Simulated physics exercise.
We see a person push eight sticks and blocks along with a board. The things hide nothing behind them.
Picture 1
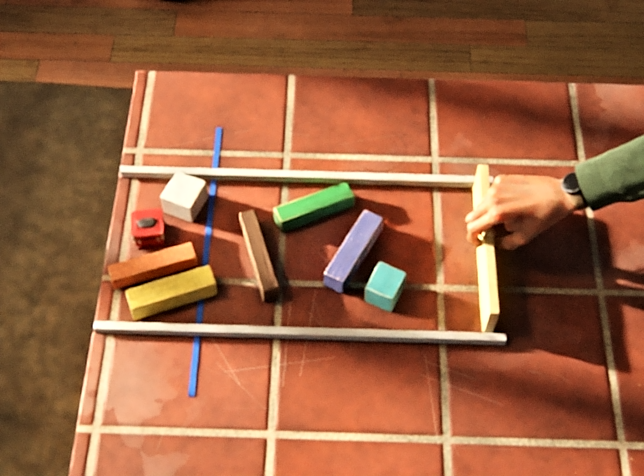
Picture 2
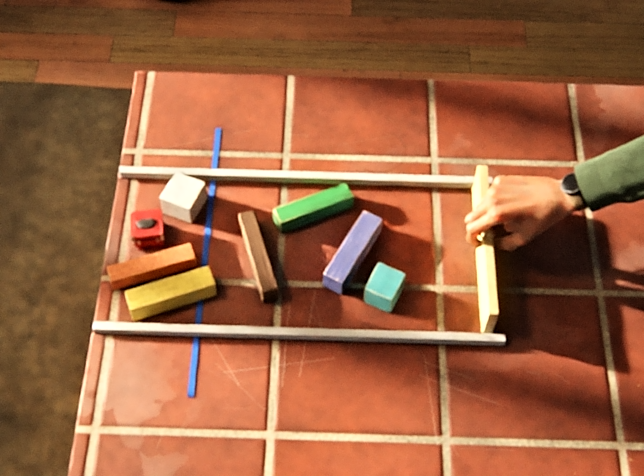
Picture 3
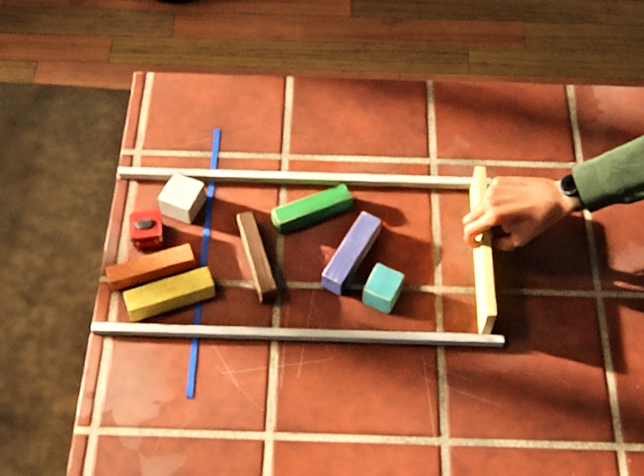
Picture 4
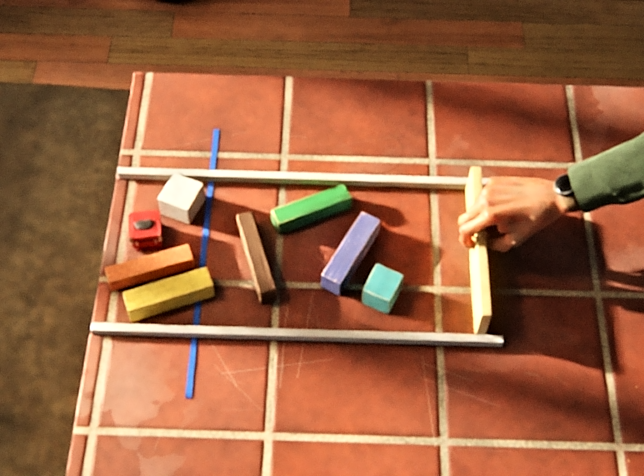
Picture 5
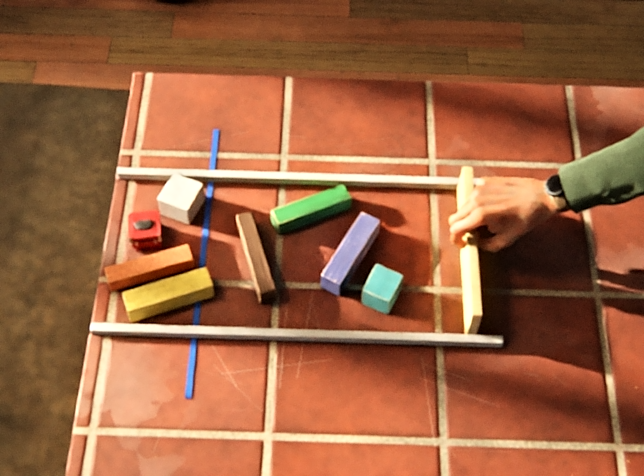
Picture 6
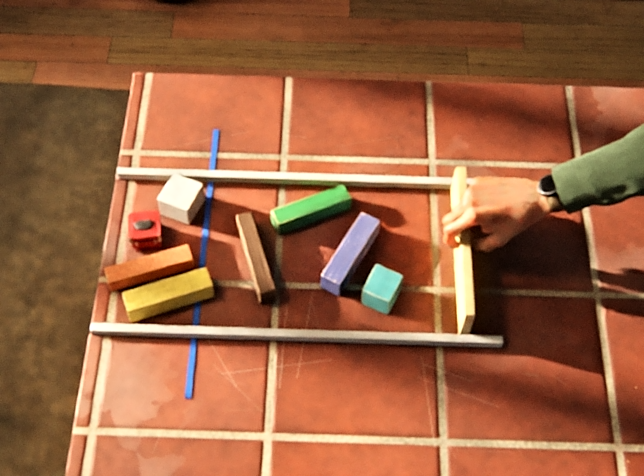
On a red tiled surface, eight colourful sticks and blocks lie scattered between two pale rails, some near a blue strip at the left. A hand in a green sleeve holds an upright board at the right, then slides it slightly left, while the sticks and blocks stay practically still, untouched by it.
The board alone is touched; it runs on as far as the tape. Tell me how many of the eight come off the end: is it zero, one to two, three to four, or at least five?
It is one to two.
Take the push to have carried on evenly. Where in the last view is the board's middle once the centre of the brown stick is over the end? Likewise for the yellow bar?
The middle is at (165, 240) when it's the brown stick, and at (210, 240) when it's the yellow bar.
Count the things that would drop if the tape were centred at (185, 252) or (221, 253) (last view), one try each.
Counts per try: 3; 0.
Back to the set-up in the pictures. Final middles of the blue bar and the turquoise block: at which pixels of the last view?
Result: One about (178, 241), other about (183, 290).
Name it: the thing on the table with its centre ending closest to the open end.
The red case finishes closest.
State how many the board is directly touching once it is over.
It's 3.
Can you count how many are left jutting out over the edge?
Counting them gives 1.
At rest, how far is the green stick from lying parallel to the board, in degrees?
Some 40 degrees.
A little later, none off yet; red case at rest near (145, 231); orange bar at rest near (150, 268); yellow bar at rest near (169, 295).
Next, none off yet; red case at rest near (143, 231); orange bar shifted a little near (122, 271); yellow bar shifted a little near (127, 300).
When it is over, the number that fall off is one or two; down, yellow bar and orange bar.
